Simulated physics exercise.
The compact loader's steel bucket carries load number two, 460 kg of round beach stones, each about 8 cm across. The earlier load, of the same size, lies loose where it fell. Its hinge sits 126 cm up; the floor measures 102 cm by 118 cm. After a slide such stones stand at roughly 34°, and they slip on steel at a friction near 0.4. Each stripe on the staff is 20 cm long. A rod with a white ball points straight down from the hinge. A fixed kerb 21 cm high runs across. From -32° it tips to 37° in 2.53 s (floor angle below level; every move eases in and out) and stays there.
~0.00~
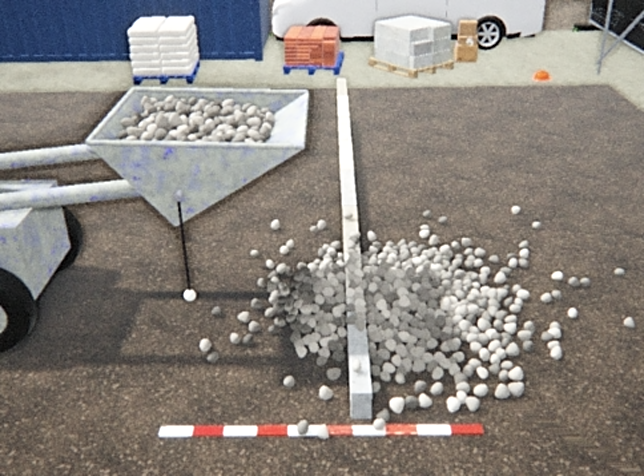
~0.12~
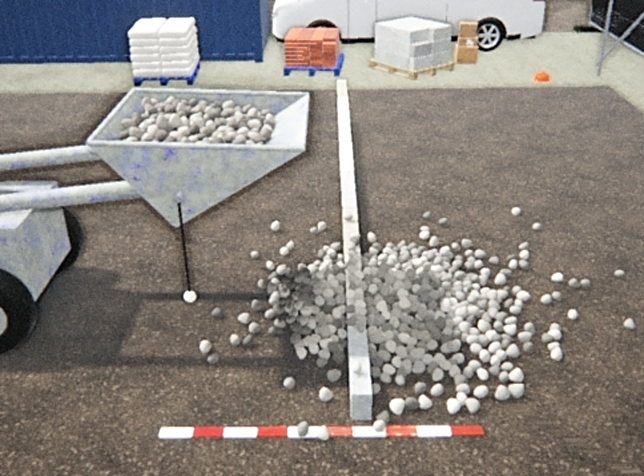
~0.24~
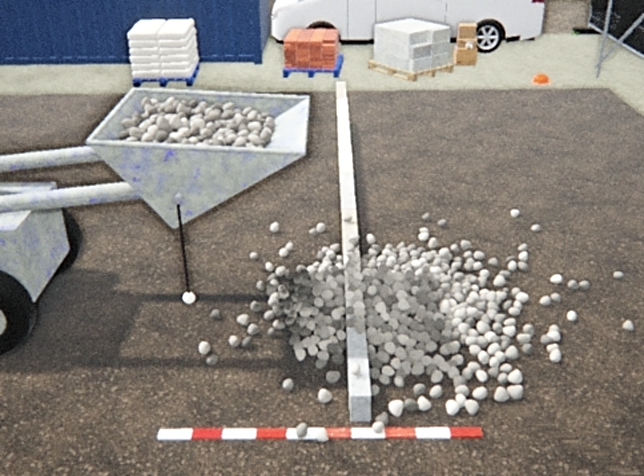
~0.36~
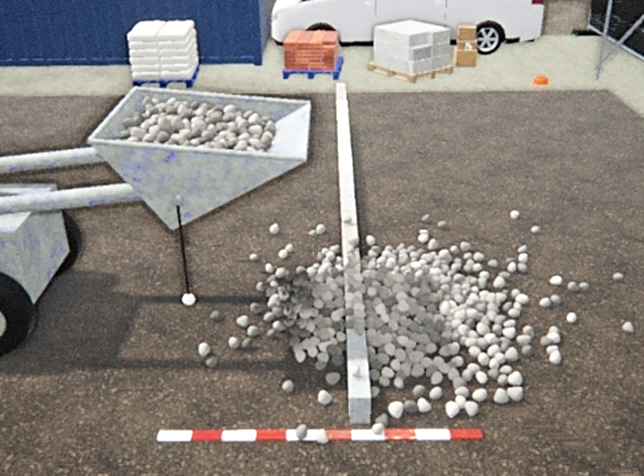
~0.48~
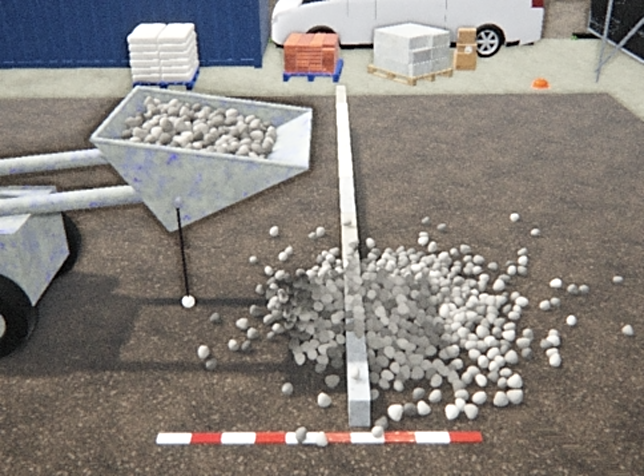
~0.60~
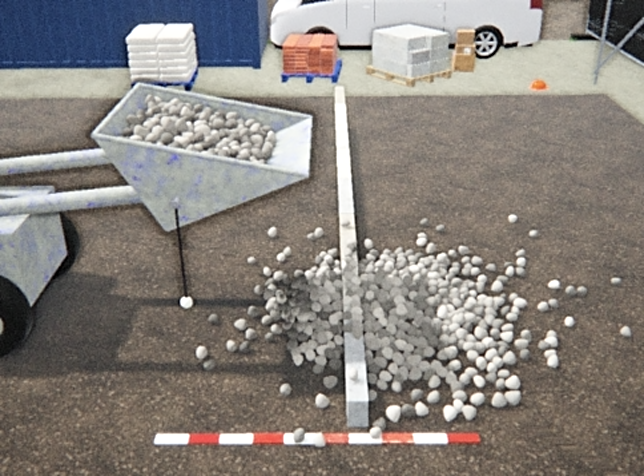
On a paved yard, a loader's steel bucket full of pale stones slowly tilted its front edge downward, the stones shifting slightly inside, while a loose heap lay still across a long kerb.
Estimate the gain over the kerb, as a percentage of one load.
Roughly 22 per cent of a load more.
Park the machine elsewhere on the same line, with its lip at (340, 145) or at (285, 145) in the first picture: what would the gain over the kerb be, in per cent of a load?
First some 65, then 10 per cent.
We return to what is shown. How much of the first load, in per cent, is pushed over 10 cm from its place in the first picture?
About 10 per cent.
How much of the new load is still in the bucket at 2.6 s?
Roughly 10 per cent is still inside.
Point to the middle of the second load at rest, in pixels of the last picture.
Around (317, 296).
After 1.9 s the floor is at 26°; in per cent of one load, 86 in the bucket, 46 on this side of the kerb, 68 over the kerb; the foremost stones are at (586, 298).
After 2.6 s the floor is at 37°; in per cent of one load, 12 in the bucket, 108 on this side of the kerb, 81 over the kerb; the foremost stones are at (586, 298).
After 3.0 s the floor is at 37°; in per cent of one load, 0 in the bucket, 112 on this side of the kerb, 88 over the kerb; the foremost stones are at (586, 298).
After 5.7 s the floor is at 37°; in per cent of one load, 0 in the bucket, 110 on this side of the kerb, 90 over the kerb; the foremost stones are at (586, 298). Net gain over the kerb, 22.
